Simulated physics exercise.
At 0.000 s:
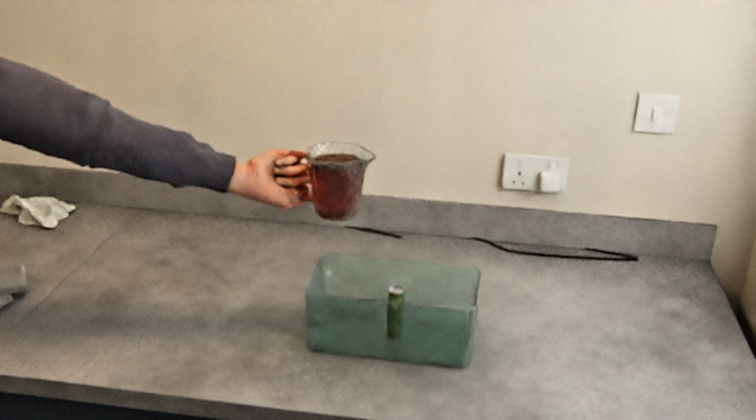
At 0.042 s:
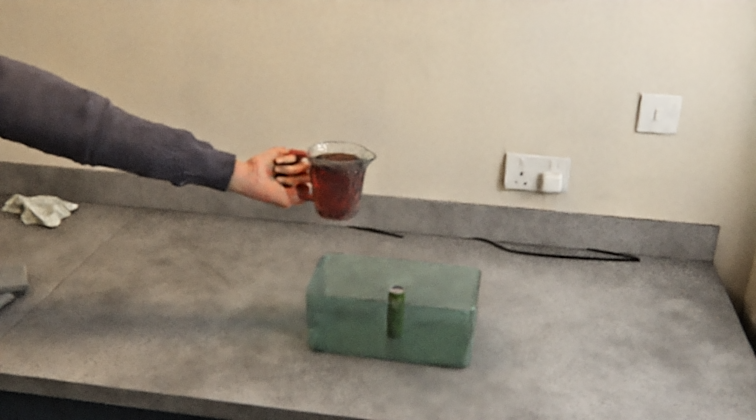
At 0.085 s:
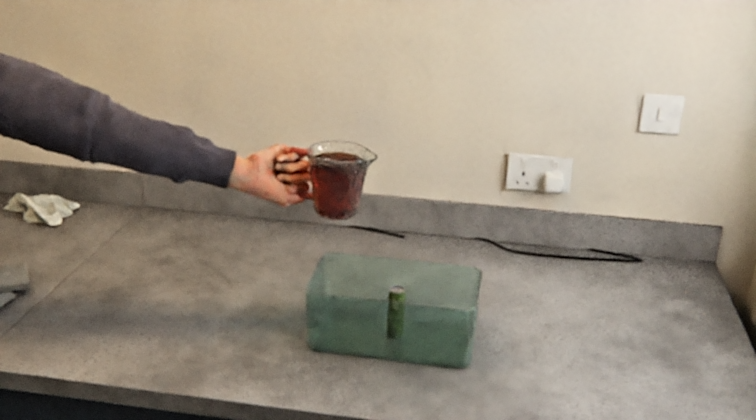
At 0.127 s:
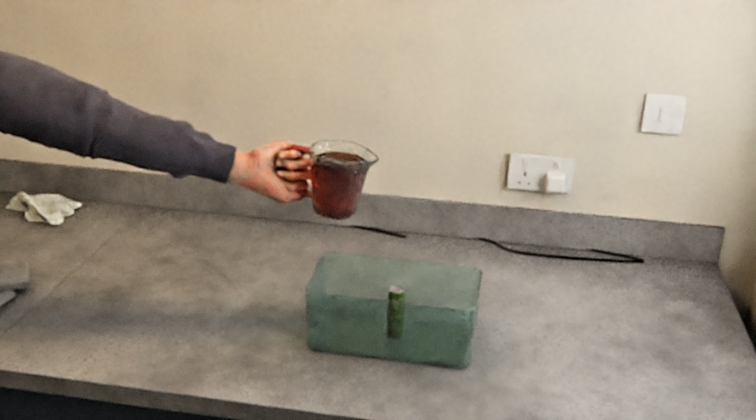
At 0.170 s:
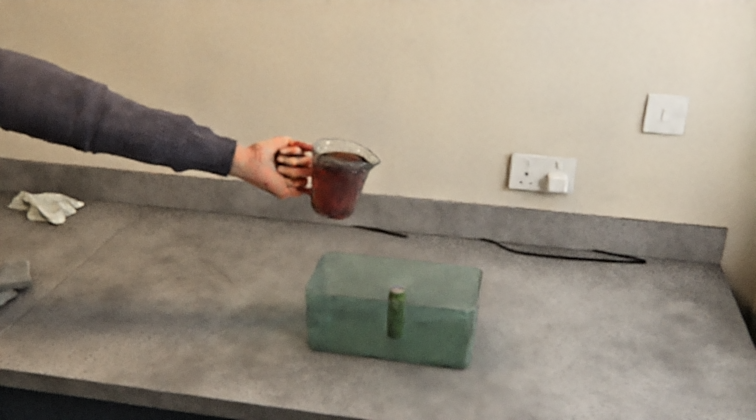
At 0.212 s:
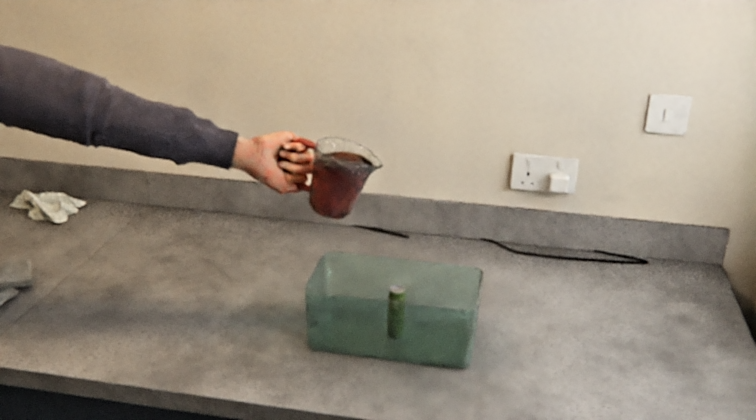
A hand holding a glass jug of reddish-brown tea above a long green basin, slowly tilting it slightly to the right.
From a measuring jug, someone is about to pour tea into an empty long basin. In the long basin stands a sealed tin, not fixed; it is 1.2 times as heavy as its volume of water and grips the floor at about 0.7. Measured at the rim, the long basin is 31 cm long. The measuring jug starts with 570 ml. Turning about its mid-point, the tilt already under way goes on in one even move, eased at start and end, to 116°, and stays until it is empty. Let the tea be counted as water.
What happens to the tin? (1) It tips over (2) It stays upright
(2) It stays upright.
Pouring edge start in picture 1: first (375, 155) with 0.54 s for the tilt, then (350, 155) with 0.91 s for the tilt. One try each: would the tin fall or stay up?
The tin overturns the first time and overturns the second time.
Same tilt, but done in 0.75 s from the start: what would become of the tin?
Then it holds its balance.
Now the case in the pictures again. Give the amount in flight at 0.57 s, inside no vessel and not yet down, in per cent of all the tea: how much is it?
I'd say close to 28 per cent.
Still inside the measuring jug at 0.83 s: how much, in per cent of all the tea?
I'd estimate some 8 per cent.
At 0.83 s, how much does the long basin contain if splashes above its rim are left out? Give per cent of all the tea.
About 72 %.
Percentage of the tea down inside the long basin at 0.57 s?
7 %, roughly.
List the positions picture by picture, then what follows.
In the first picture, it leans 0°; its right rim is at (376, 157); the tea meets the walls at (311, 159) and (366, 164); the long basin's rim runs from (314, 273) to (479, 289); the tin's top is at (397, 292).
In the second picture, it leans 1°; its right rim is at (376, 157); the tea meets the walls at (311, 158) and (367, 163).
In the third picture, it leans 2°; its right rim is at (378, 157); the tea meets the walls at (312, 157) and (368, 163).
In the fourth picture, it leans 5°; its right rim is at (379, 159); the tea meets the walls at (314, 156) and (368, 164).
In the fifth picture, it leans 10°; its right rim is at (381, 162); the tea meets the walls at (316, 156) and (371, 164).
In the sixth picture, it leans 15°; its right rim is at (383, 166); the tea meets the walls at (317, 157) and (374, 165).
Then, 0.57 s in, the tilt is 81° and 65 per cent is still to pour; the tin stands where it began.
Then, 0.83 s in, the tilt is 114° and 8 per cent is still to pour; the tin stands where it began.
Then, 1.11 s in, the tilt is 116° and 0 per cent is still to pour; the tin stands where it began.
Then, 1.41 s in, the tilt is 116° and 0 per cent is still to pour; the tin stands where it began.
Finally, the tin stands where it began.
